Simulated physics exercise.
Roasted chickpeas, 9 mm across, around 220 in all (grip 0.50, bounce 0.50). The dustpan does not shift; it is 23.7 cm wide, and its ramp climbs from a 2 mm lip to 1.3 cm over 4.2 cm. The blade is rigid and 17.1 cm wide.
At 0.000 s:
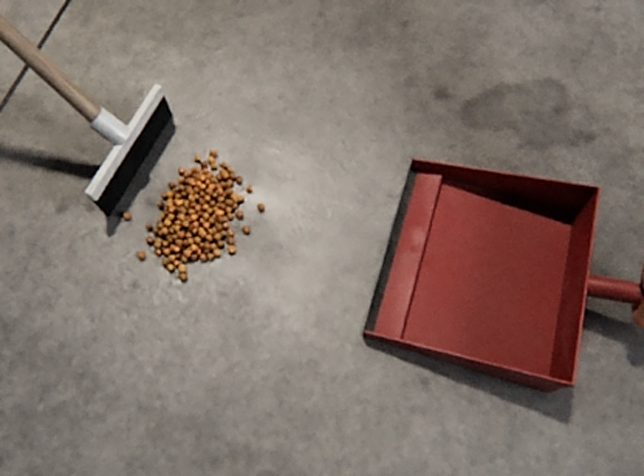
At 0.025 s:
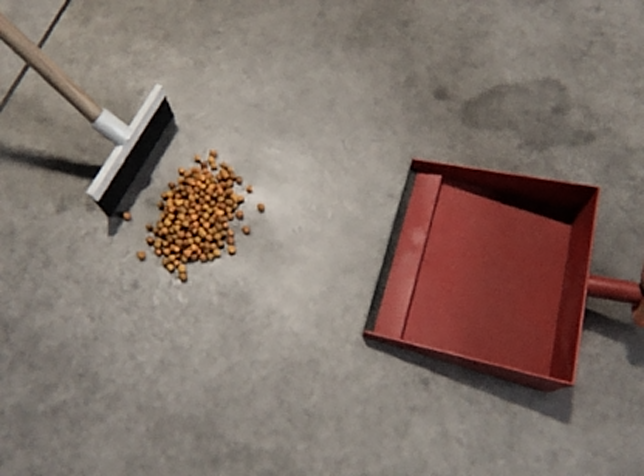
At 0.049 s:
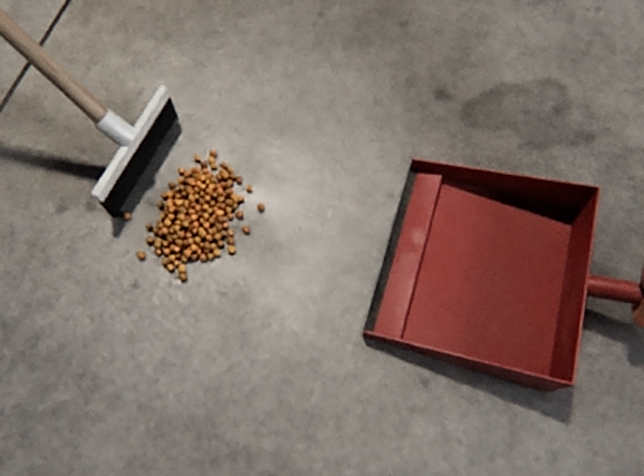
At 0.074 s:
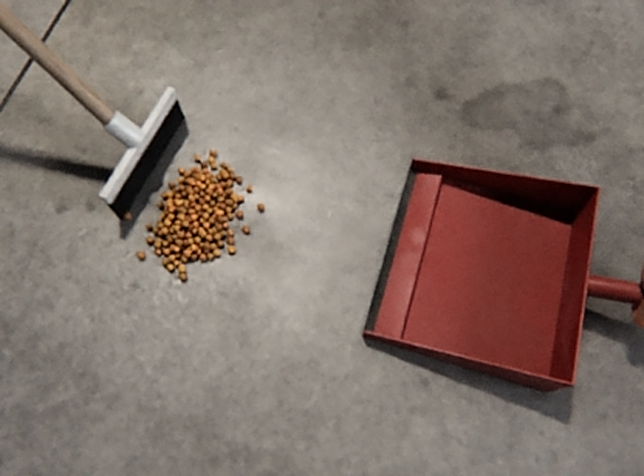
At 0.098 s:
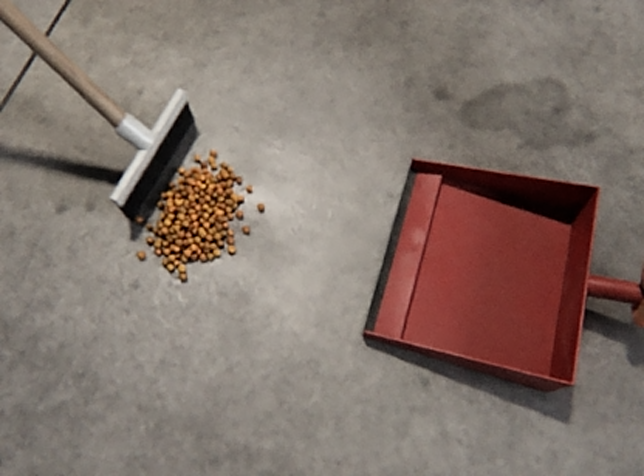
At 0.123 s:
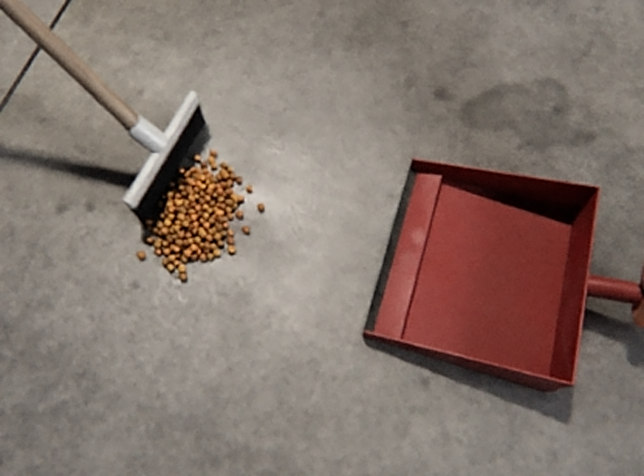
The video shows a broom with a wooden handle moving a short way right across a grey concrete floor until it reaches the edge of a small pile of roasted chickpeas, while a red dustpan stays still on the right.
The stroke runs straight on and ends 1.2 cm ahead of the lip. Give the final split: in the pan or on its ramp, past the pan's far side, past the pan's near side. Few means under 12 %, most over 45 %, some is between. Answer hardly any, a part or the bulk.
Pan a part, far side hardly any, near side hardly any.
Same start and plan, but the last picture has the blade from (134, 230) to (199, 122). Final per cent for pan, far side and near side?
Pan 30, far 0, near 45.
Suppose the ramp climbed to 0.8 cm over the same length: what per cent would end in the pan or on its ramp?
It would be near 25 per cent.
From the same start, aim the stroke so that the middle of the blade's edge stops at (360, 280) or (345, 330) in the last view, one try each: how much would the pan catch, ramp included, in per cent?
Some 40 and 20 per cent.
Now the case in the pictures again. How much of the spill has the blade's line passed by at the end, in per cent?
About 40 per cent.
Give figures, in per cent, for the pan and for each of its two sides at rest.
Pan 25; far side 0; near side 5.
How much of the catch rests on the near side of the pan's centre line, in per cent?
Some 40 per cent.
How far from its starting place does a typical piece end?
About 24 cm.
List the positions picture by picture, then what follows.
In the first frame, blade from (93, 195) to (159, 93), moved 0.0 cm, 0 of the pieces shifted so far; middle of the pieces at (201, 214); pan at (489, 276).
In the second frame, blade from (95, 196) to (161, 93), moved 0.2 cm, 0 of the pieces shifted so far; middle of the pieces at (201, 214).
In the third frame, blade from (99, 197) to (165, 94), moved 0.8 cm, 0 of the pieces shifted so far; middle of the pieces at (201, 214).
In the fourth frame, blade from (107, 199) to (172, 95), moved 1.8 cm, 0 of the pieces shifted so far; middle of the pieces at (201, 214).
In the fifth frame, blade from (118, 201) to (182, 97), moved 3.2 cm, 1 of the pieces shifted so far; middle of the pieces at (201, 214).
In the sixth frame, blade from (131, 204) to (194, 100), moved 4.9 cm, 1 of the pieces shifted so far; middle of the pieces at (201, 214); pan at (489, 276). Its pace works out near 0.67 m/s, heading 4 degrees away from the viewer's side.
Then, at 0.33 s, middle of the blade 16 cm from the lip; 0 % over the lip, far side 0 %, near side 0 %.
After 0.48 s, middle of the blade 6 cm from the lip; 0 % over the lip, far side 0 %, near side 5 %.
After 0.74 s, middle of the blade 2 cm from the lip; 25 % over the lip, far side 0 %, near side 5 %.
In the end, at 1.2 s, pan 25 %, far side 0 %, near side 5 %, in front of the lip or behind the blade 70 %.
